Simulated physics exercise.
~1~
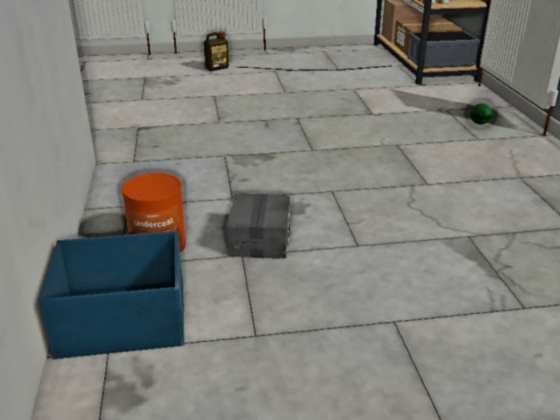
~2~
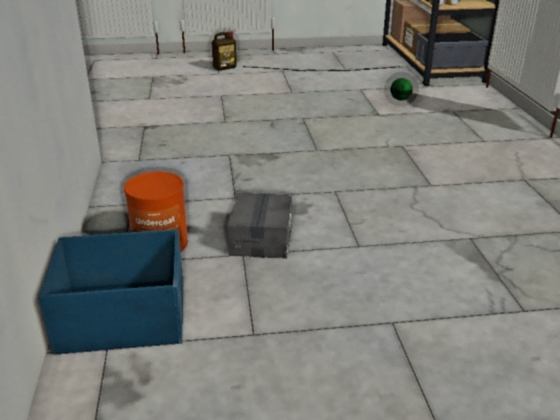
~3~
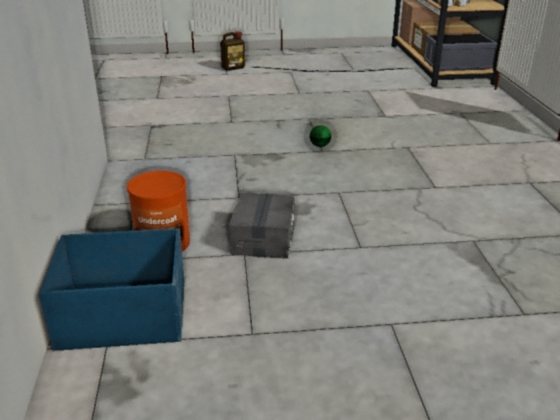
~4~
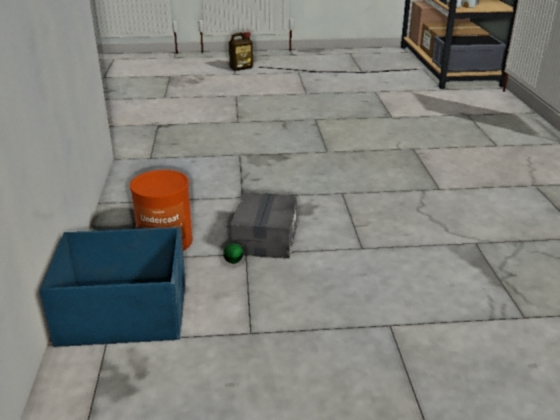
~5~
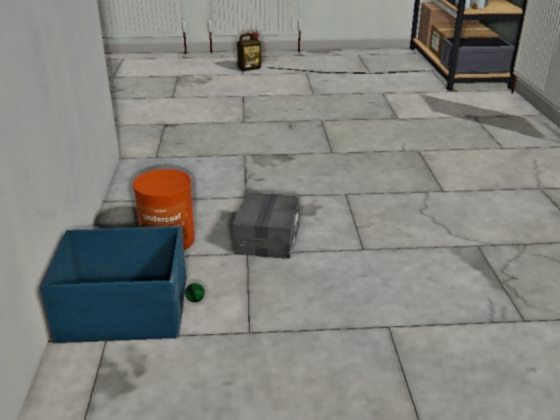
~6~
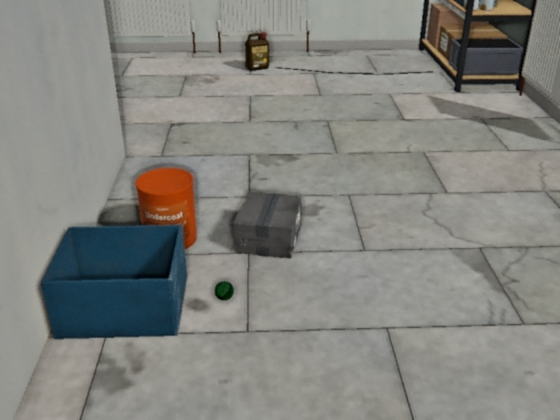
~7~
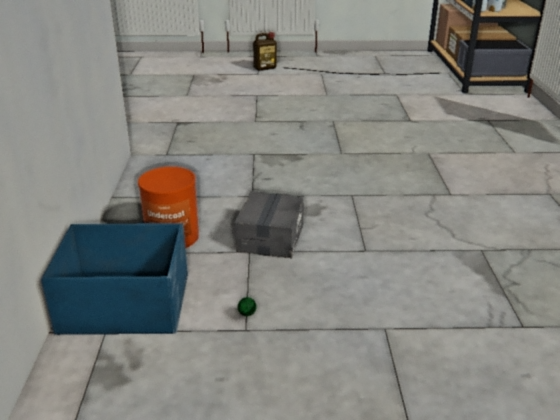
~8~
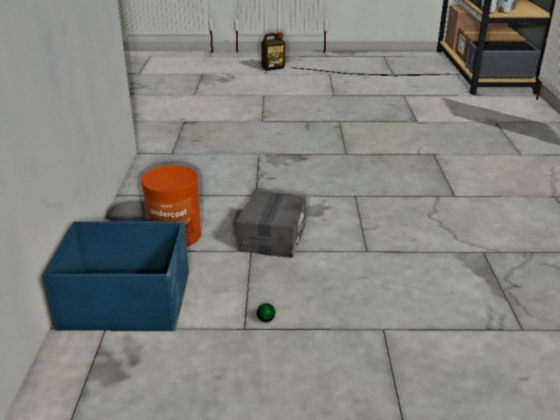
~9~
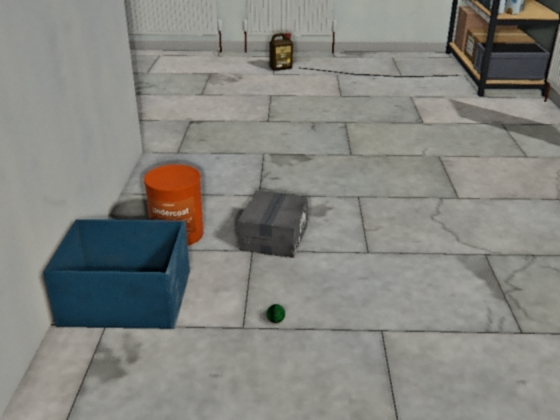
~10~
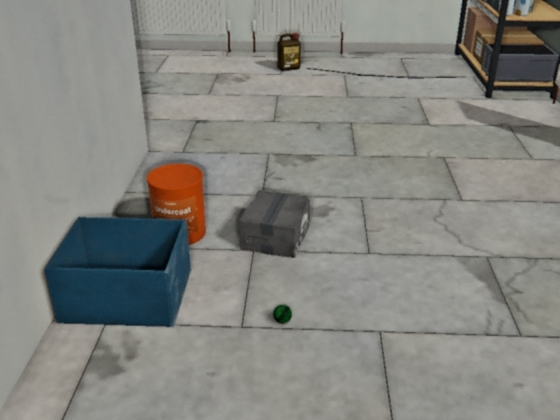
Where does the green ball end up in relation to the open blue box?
The green ball ends up outside the box, on the tiled floor to its right.
